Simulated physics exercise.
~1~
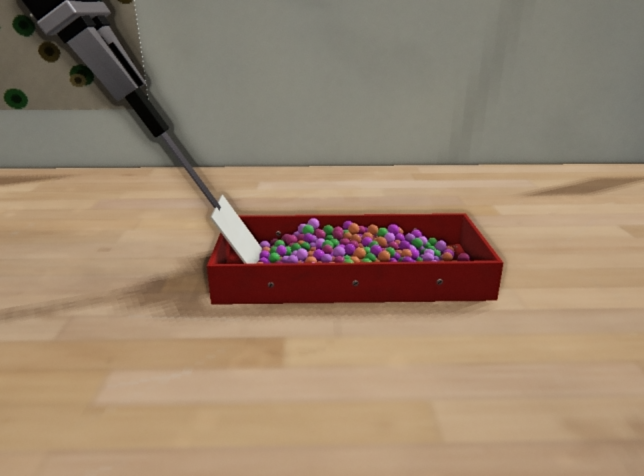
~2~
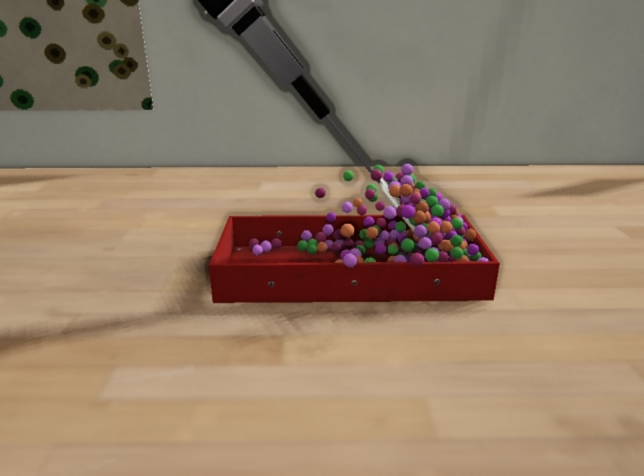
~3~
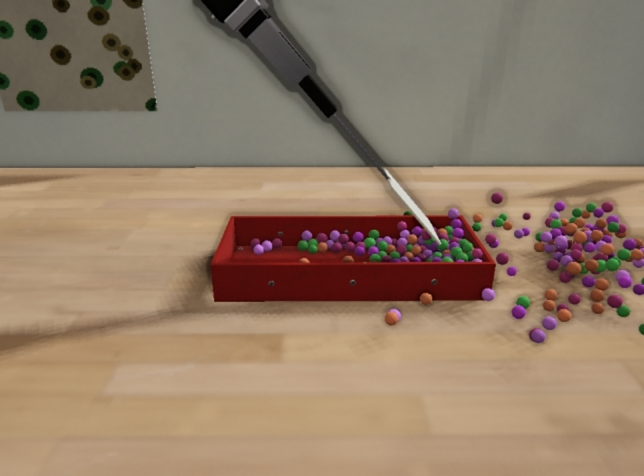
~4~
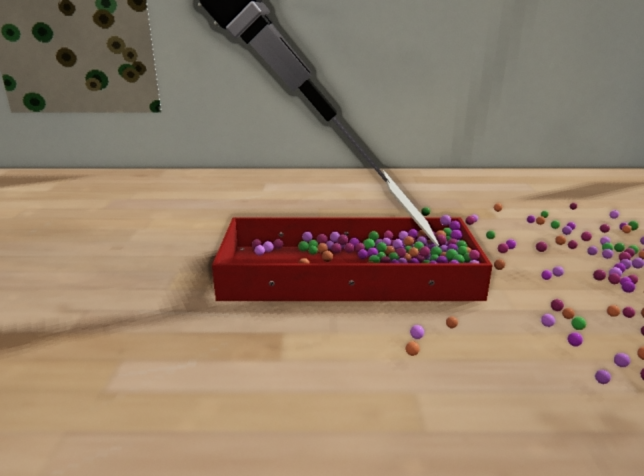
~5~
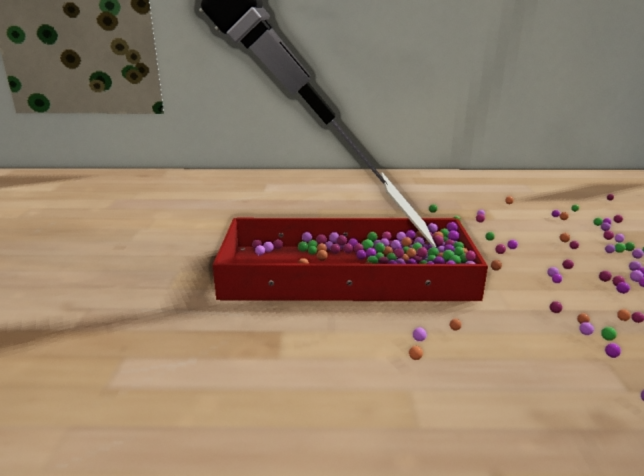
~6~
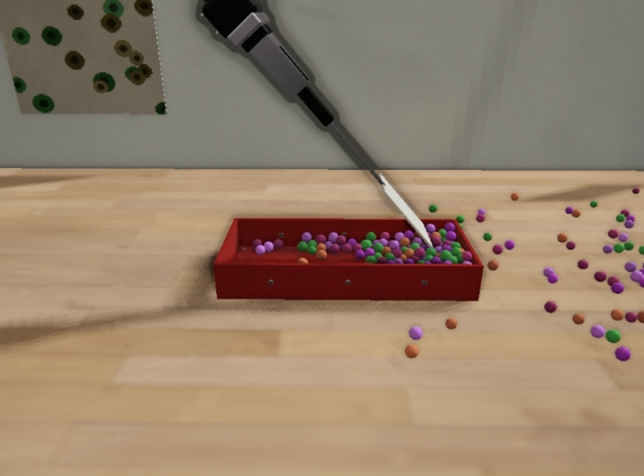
On a wooden table top, a robot's turner pushes round sweets right, spilling many from the tray.
